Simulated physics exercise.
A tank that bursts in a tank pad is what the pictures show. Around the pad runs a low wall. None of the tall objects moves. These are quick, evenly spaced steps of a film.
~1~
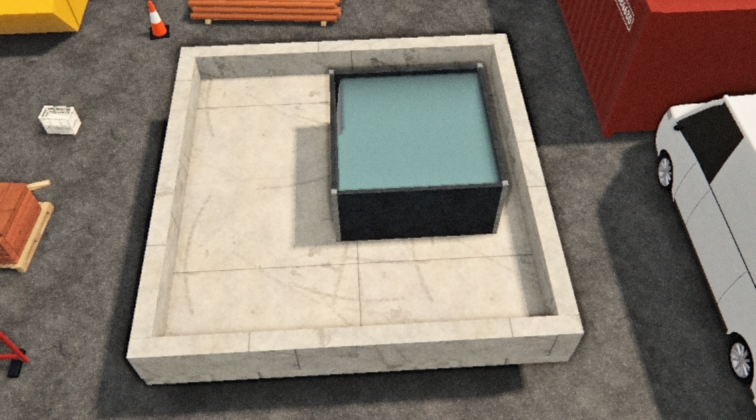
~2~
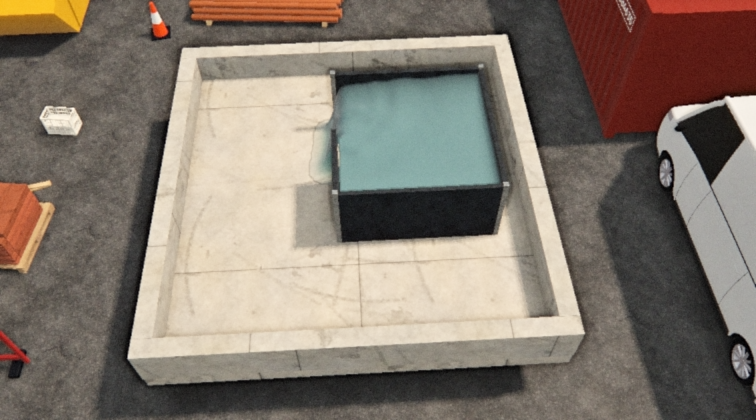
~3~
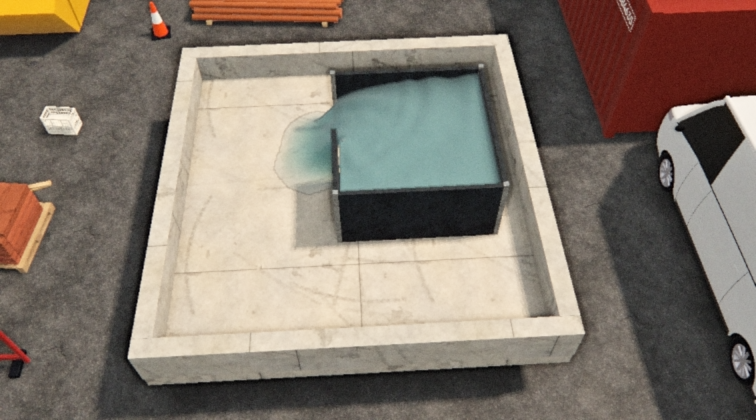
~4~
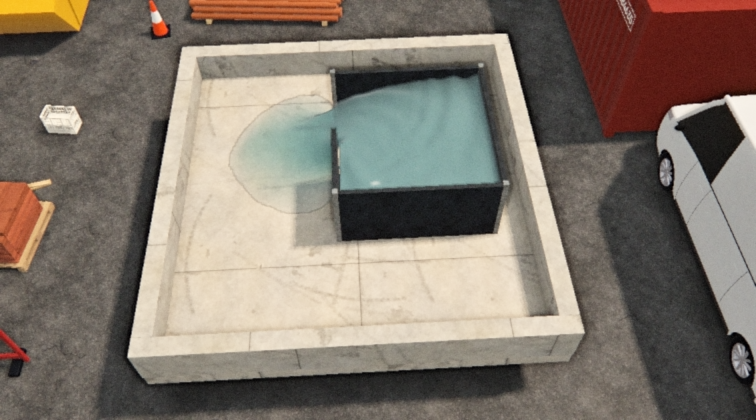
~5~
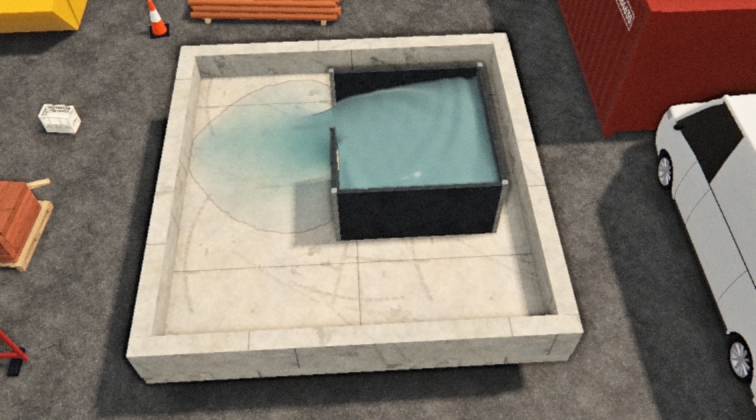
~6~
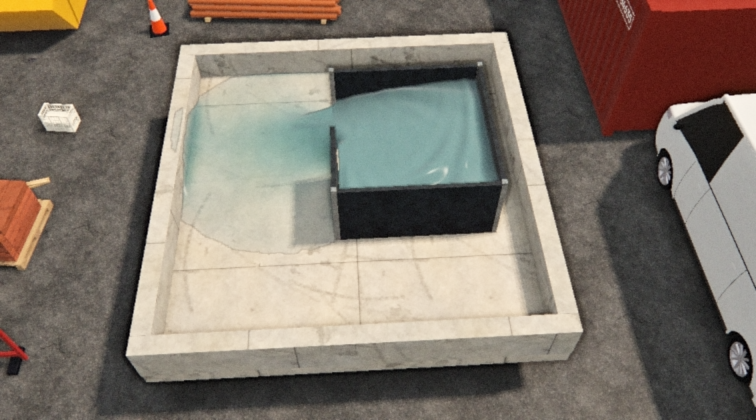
Teal water pouring from the left side of a dark square tank, spreading leftward across a pale walled pad to its edge.
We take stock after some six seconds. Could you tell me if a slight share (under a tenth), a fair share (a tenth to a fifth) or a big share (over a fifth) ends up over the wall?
My read: A low spill, short of one tenth.
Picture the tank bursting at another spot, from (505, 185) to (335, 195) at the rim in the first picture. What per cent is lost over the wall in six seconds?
Close to 10 percent, I'd say.
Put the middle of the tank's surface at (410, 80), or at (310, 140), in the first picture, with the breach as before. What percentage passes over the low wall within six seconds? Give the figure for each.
6 and 8 per cent.
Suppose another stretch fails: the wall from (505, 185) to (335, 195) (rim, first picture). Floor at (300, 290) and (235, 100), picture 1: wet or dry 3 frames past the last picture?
Going through them in order gives waterlogged, still bare.
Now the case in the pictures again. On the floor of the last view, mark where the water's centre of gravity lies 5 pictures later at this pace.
Near (351, 163) in the last view.
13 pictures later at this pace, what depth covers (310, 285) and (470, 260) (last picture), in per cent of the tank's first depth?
Taking them in turn: 2 in a hundred, then 0 in a hundred.
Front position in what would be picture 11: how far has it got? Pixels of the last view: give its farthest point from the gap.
Best guess: Near (163, 351).
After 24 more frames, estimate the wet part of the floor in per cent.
Around 95 in a hundred.
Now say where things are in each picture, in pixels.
Still water in the water tank at (412, 129), in the first picture.
The front is at (330, 122), out from the gap at (338, 136), in the second picture.
The front is at (282, 172), out from the gap at (338, 137), in the third picture.
The front is at (236, 167), out from the gap at (338, 138), in the fourth picture.
The front is at (193, 147), out from the gap at (337, 138), in the fifth picture.
Water pours out at (337, 136) and has run to (199, 103), in the sixth picture.
A moment on, water covers 40 % of the floor; the low wall has let 0 % over.
Next, water covers 40 % of the floor; the low wall has let 1 % over.
Then, water covers 50 % of the floor; the low wall has let 3 % over.
Later, water covers 80 % of the floor; the low wall has let 3 % over.
In the end, water covers 85 % of the floor; the low wall has let 3 % over.
